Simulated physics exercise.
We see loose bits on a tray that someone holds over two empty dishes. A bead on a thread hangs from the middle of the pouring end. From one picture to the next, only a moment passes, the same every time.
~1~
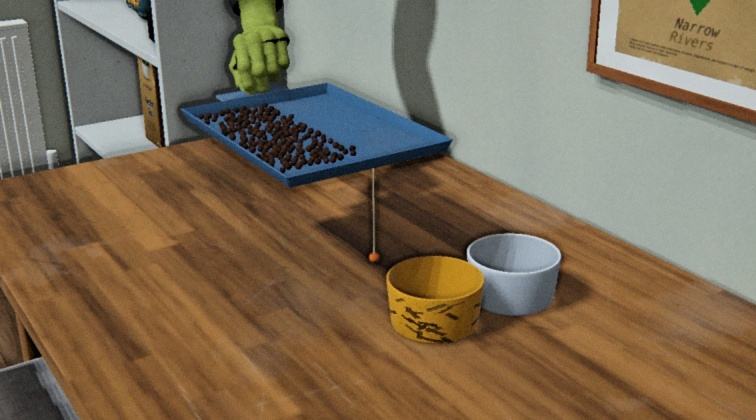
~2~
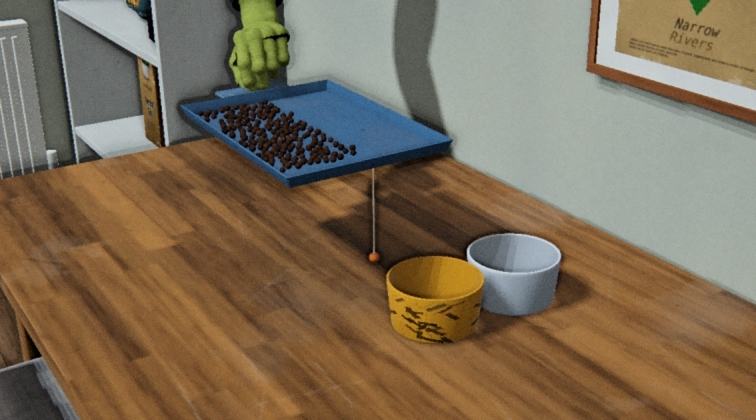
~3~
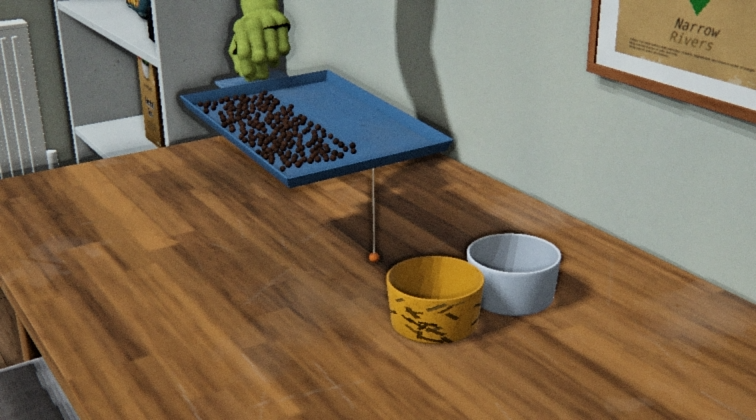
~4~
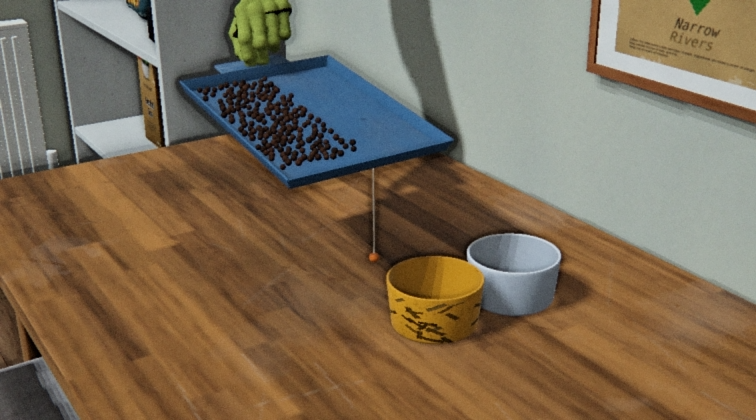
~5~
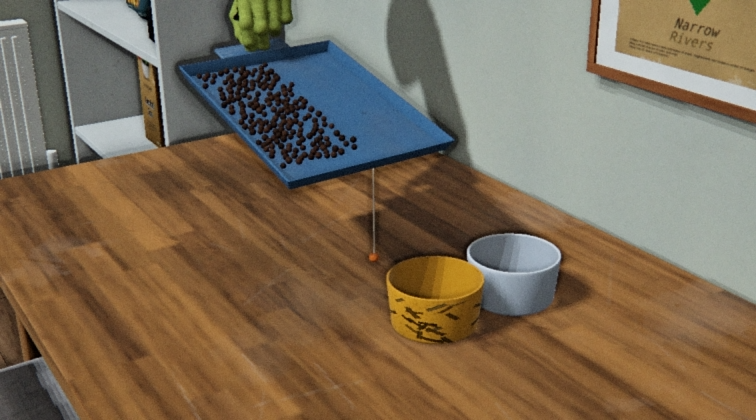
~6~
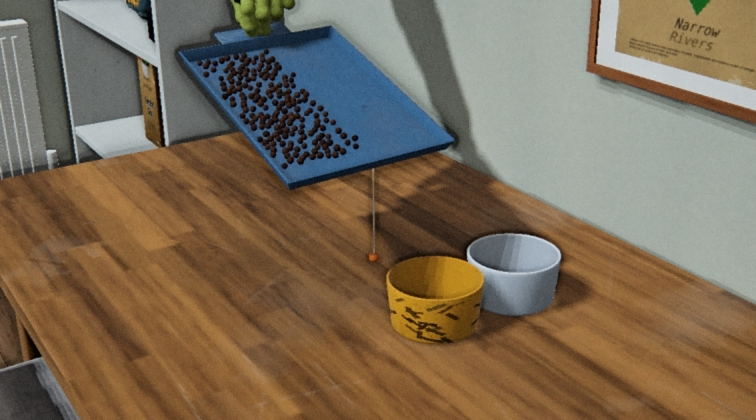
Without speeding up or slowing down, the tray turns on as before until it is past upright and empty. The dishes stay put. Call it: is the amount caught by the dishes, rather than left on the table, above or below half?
Below half.
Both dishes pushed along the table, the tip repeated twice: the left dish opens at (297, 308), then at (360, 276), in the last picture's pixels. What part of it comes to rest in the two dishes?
Trial 1 around 90 percent, trial 2 around 30 percent.
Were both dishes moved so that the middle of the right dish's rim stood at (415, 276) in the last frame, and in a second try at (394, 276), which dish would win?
Result, first place: The lefthand one; second place: The lefthand one.
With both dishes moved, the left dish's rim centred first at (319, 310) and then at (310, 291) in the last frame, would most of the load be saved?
Beyond half, then beyond half.
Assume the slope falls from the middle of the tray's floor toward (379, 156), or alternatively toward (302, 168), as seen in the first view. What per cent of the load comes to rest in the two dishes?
About 70 % and 0 %.
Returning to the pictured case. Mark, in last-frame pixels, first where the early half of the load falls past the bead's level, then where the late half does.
First half (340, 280); second half (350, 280).
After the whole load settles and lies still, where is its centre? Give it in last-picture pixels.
Somewhere around (361, 355) in the last picture.
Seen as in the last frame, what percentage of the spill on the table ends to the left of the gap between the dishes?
Looks like close to 100 per cent of it.
Just after the last frame, tray tipped steeply; roughly two thirds on the tray; just a few in the left dish; about a tenth outside both; roughly a quarter in the air.
A moment on, tray tipped right over; about a tenth in the left dish; roughly two thirds outside both; roughly a quarter in the air.
Further on, tray tipped past a quarter turn; about a tenth in the left dish; the larger part outside both.
When it is over, tray tipped past a quarter turn; about a tenth in the left dish; not one in the right dish; the larger part outside both.
